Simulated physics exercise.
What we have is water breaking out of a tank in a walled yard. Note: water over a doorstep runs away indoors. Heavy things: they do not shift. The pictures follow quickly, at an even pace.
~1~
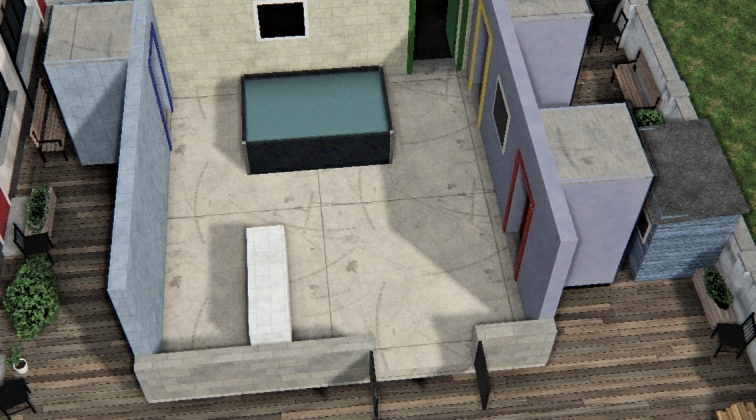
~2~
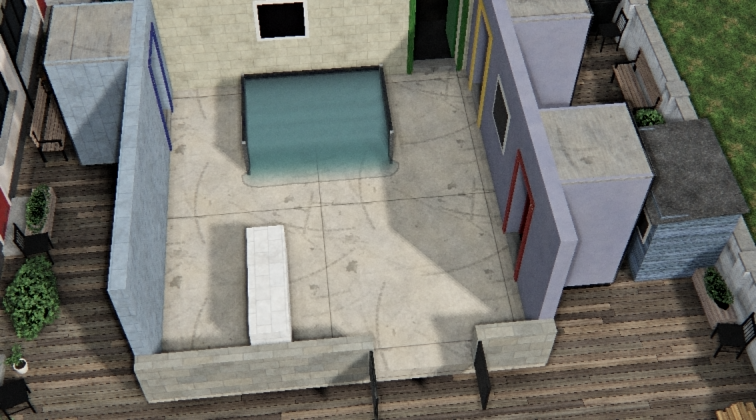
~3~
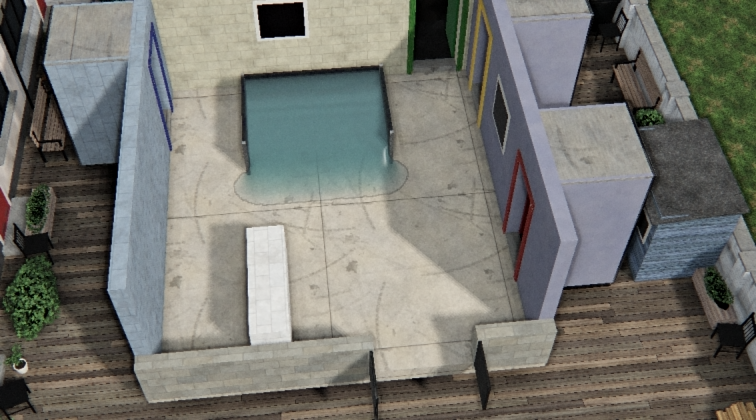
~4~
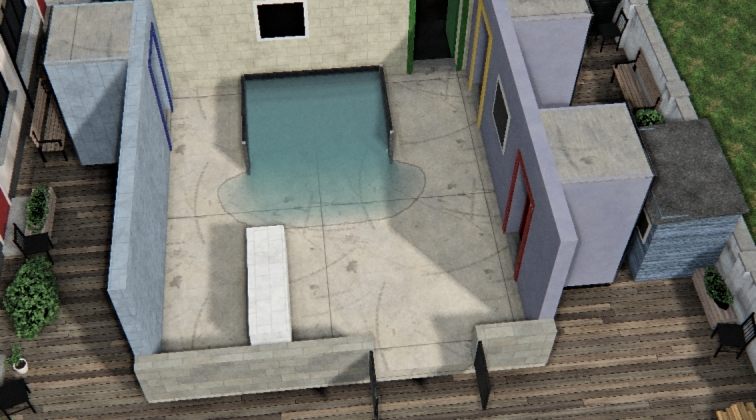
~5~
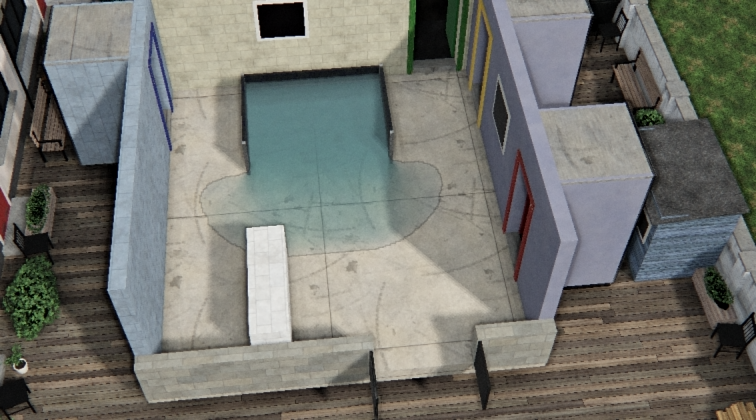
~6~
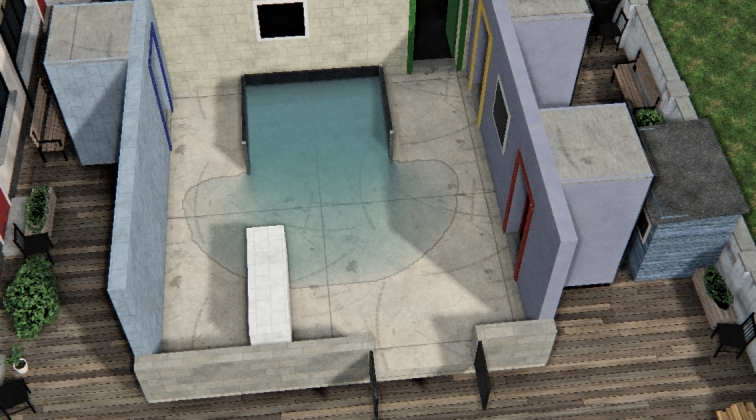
Water pouring from an open-fronted dark tank in a walled yard, spreading across the pale paved floor and around a white block.
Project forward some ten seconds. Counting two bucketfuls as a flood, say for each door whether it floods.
As I see it, the yellow door will most likely keep inside the limit; the blue door will most likely keep inside the limit; the green door will most likely keep inside the limit; the red door will most likely go past the limit.
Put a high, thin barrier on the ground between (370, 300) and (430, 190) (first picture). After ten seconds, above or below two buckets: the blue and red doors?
The blue door stays within, the red door runs over.
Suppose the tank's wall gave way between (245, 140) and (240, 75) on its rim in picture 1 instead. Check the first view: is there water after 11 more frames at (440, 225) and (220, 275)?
In the order asked: Unwetted, then inundated.
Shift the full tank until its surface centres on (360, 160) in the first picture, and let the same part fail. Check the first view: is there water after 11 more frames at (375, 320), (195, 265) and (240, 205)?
Spot one is touched, spot two is touched, spot three is not touched.
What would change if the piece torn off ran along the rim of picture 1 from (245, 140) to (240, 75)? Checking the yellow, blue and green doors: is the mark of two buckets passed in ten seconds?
Lab note: The yellow one sits below the threshold; the blue one tops the threshold; the green one sits below the threshold.
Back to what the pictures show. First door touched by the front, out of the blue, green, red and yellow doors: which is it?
The one in red is the one.
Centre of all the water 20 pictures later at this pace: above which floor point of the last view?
The balance point is around (319, 264).
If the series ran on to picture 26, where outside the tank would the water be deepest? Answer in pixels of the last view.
(242, 371).
A moment on, water covers 60 % of the floor; the yellow door not reached, the blue door not reached, the green door not reached, the red door wet at the sill, nothing in.
Next, water covers 65 % of the floor; the yellow door not reached, the blue door not reached, the green door not reached, the red door under two buckets in.
Then, water covers 65 % of the floor; the yellow door not reached, the blue door not reached, the green door not reached, the red door under two buckets in.
Later, water covers 80 % of the floor; the yellow door not reached, the blue door wet at the sill, nothing in, the green door not reached, the red door over two buckets in.
In the end, water covers 95 % of the floor; the yellow door wet at the sill, nothing in, the blue door under two buckets in, the green door wet at the sill, nothing in, the red door over two buckets in.
